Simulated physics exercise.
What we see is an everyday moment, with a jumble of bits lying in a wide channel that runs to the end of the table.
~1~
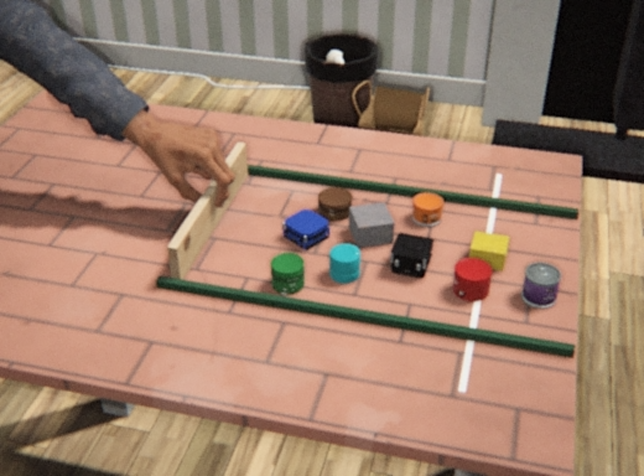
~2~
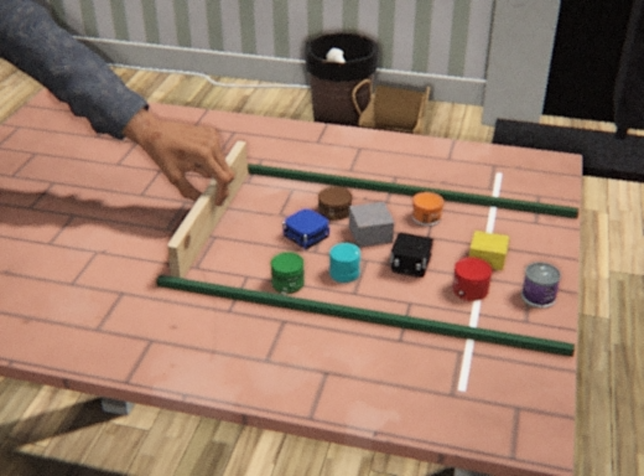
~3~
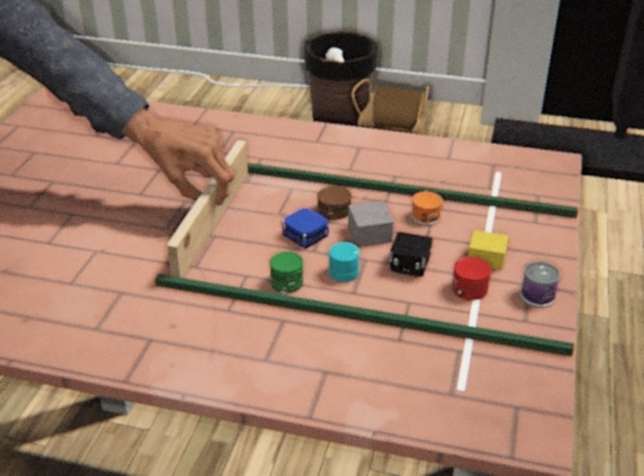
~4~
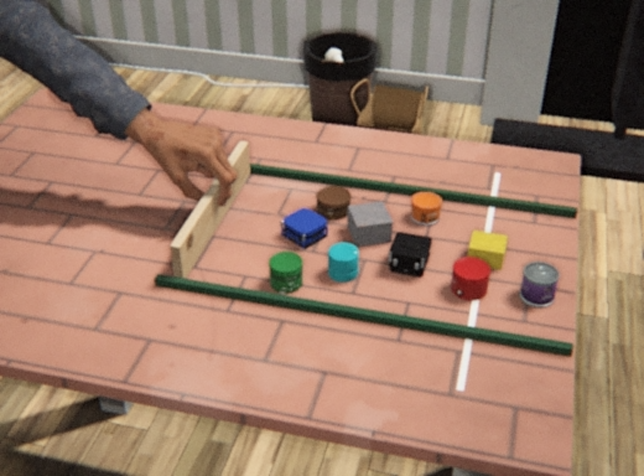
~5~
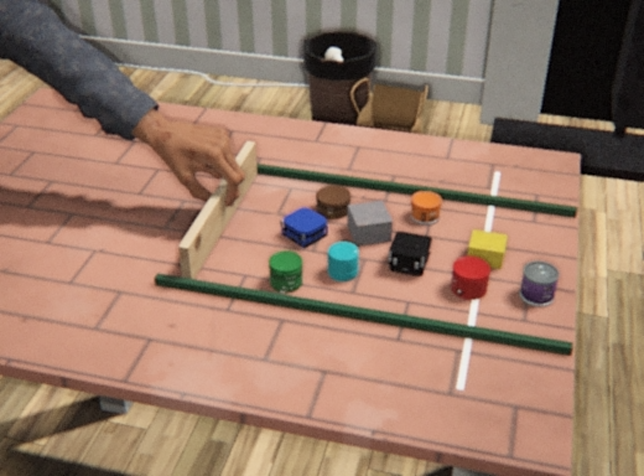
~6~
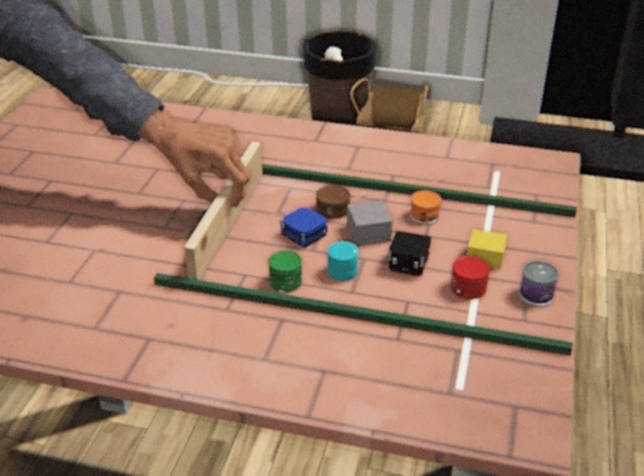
On a brick-patterned tabletop, a hand holds a wooden board upright between two green rails, at first almost still, then slides it slightly right toward scattered colourful tubs and blocks, which stay in place around a white line.
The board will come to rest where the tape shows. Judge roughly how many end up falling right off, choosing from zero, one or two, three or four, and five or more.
It is zero.
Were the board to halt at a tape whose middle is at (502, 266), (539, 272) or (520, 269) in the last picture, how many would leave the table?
Going through each try, you'd get 1, 5 and 2.
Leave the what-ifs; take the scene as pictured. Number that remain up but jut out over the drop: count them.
The number overhanging is 1.
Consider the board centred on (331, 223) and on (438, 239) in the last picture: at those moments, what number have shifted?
Moved so far: 4, later 9.
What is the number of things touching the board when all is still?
All in all, 5.
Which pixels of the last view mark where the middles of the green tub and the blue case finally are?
Close to (491, 306); the other close to (500, 258).
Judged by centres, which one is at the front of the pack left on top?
It would be the purple tin.
Soon after, none off yet; purple tin at rest near (539, 284); yellow block at rest near (486, 249); red tub at rest near (470, 278).
After that, none off yet; purple tin at rest near (539, 284); yellow block displaced about its own width near (510, 259); red tub displaced about its own width near (501, 293).
In the end, the number that fall off is zero.
